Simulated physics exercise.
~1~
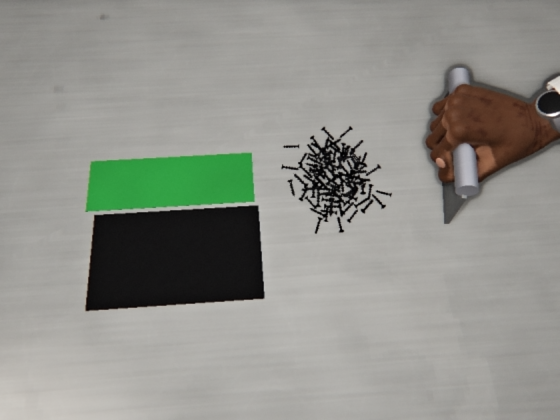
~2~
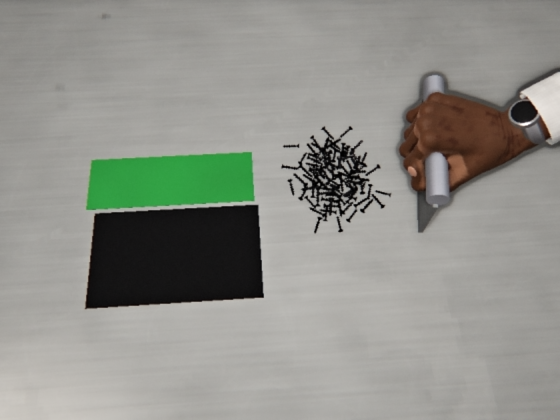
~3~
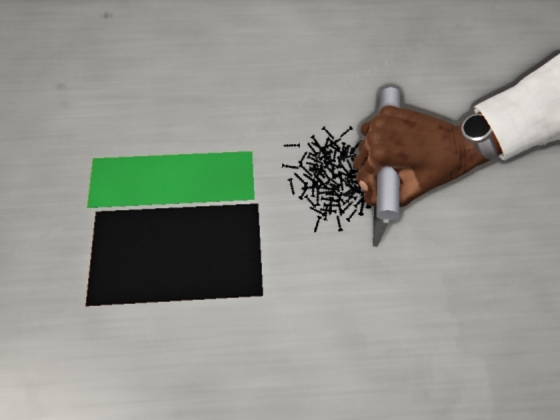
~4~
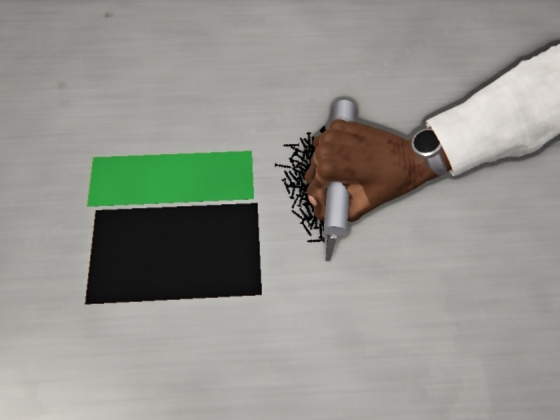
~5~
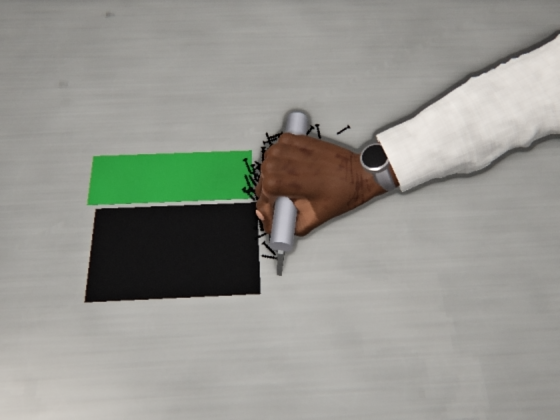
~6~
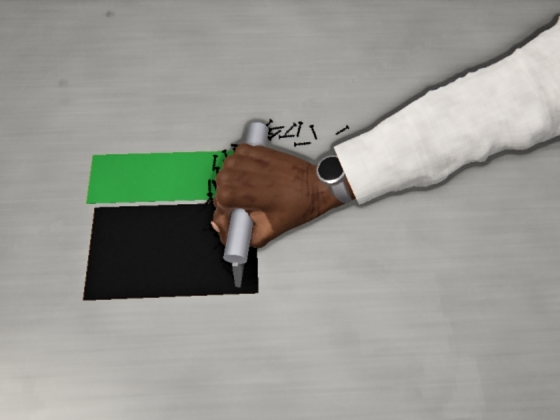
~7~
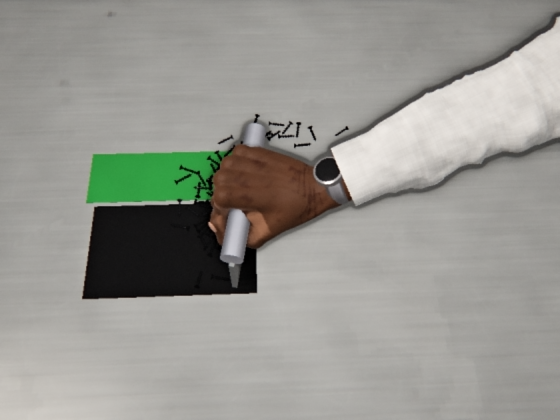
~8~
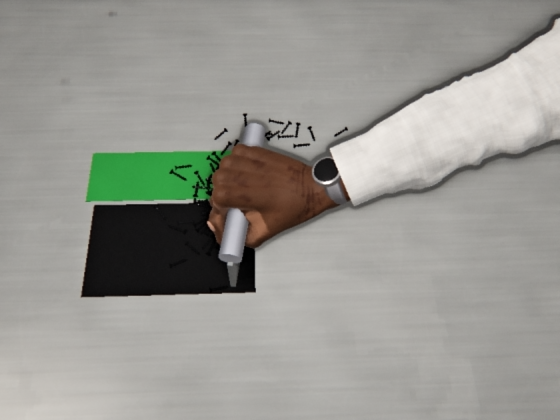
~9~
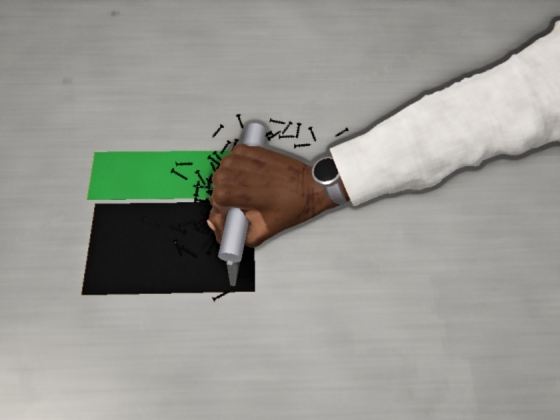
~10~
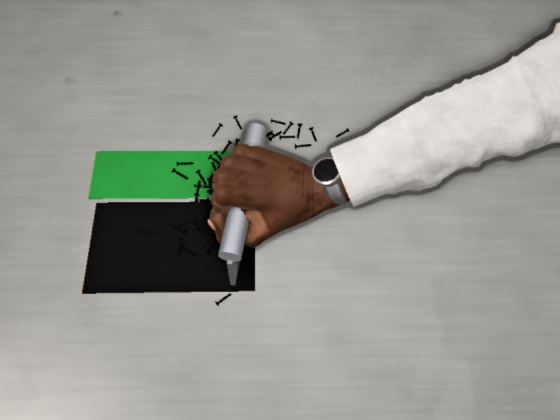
A hand holding a grey scraper moved left into a pile of small black screws, pushed them toward a green sheet and a black one, then stopped, leaving screws scattered across both sheets and some on the bare surface.
